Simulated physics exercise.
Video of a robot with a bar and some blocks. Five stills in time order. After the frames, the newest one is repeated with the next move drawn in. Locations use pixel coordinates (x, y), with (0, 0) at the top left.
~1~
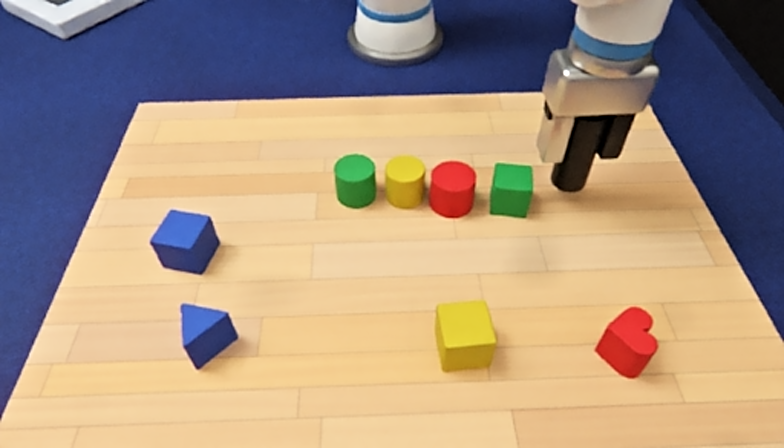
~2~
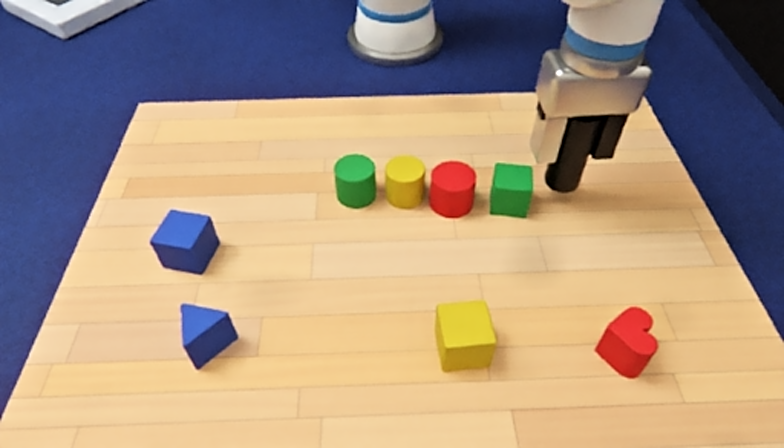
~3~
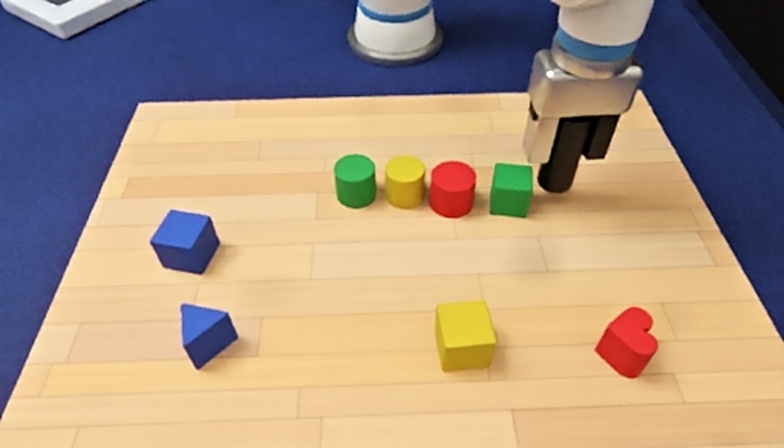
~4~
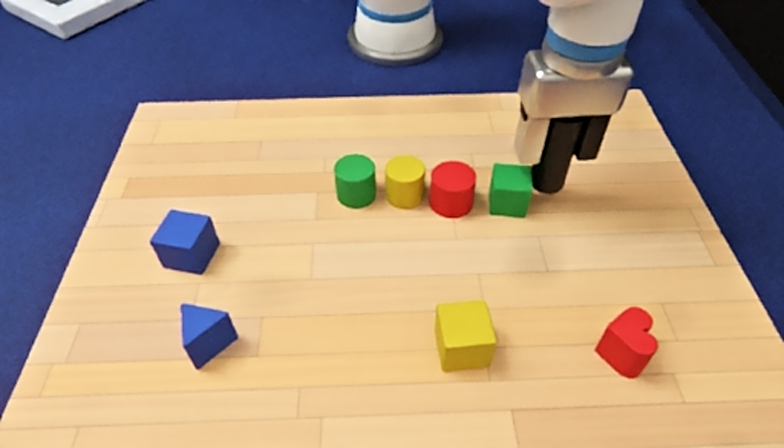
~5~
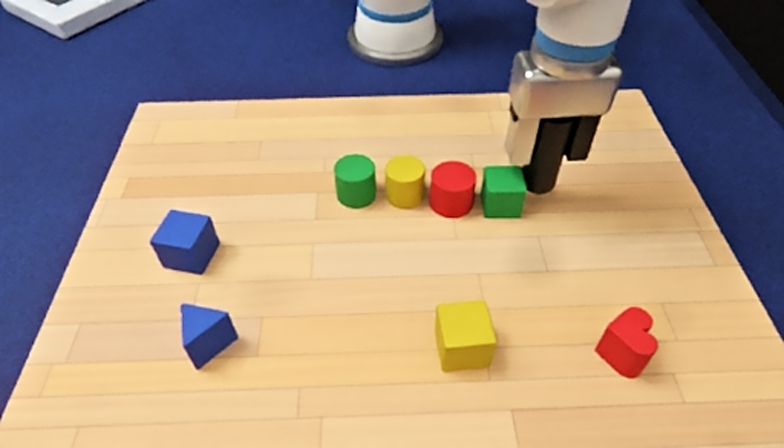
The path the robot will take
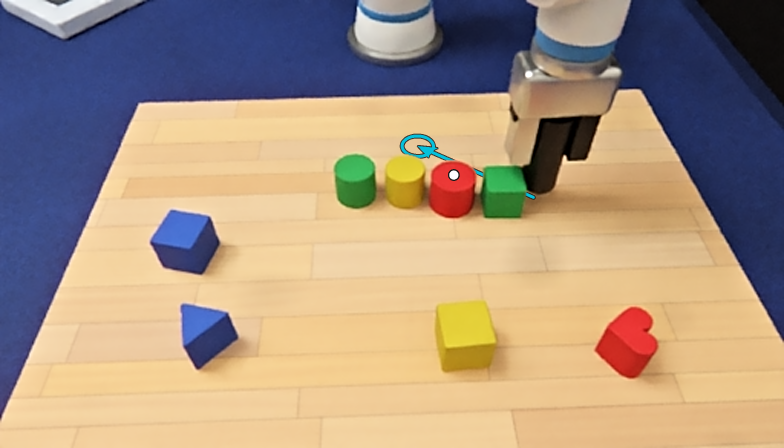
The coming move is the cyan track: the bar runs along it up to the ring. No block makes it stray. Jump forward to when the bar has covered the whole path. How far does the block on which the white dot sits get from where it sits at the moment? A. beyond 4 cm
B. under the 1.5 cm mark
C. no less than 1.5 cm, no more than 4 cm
Correct choice: C.
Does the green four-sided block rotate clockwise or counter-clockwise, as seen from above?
Spin direction: Counter-clockwise.
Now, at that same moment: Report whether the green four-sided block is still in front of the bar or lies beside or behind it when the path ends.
The green four-sided block won't stay at the front of the bar.
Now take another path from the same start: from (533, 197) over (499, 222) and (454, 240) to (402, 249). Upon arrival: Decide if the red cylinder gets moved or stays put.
Shifted.
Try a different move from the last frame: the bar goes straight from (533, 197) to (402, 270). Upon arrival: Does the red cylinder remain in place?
No - that is not the case.
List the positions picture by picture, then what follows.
Bar tip at (567, 182); block tops, green cylinder at (355, 167); yellow cylinder at (405, 168); red cylinder at (454, 175); green four-sided block at (514, 176), in the first frame.
Bar at (561, 182); blocks unchanged, in the second frame.
Bar at (554, 183); blocks unchanged, in the third frame.
Bar at (546, 183); blocks unchanged, in the fourth frame.
Bar at (537, 184); green cylinder at (355, 167); yellow cylinder at (405, 168); red cylinder at (454, 175); green four-sided block at (505, 178), in the fifth frame.
Path on the board, from (533, 197) directly to (418, 146); the dot is on the red cylinder.
What follows on the original path. One third of the way, bar at (494, 165); green cylinder at (351, 166); yellow cylinder at (392, 170); red cylinder at (433, 181); green four-sided block at (472, 167), turned 45° anticlockwise.
Two thirds of the way, bar at (455, 148); green cylinder at (341, 162); yellow cylinder at (380, 172); red cylinder at (441, 188); green four-sided block at (468, 165), turned 60° anticlockwise.
At the end, bar at (418, 132); green cylinder at (341, 162); yellow cylinder at (380, 172); red cylinder at (441, 188); green four-sided block at (468, 165), turned 60° anticlockwise.
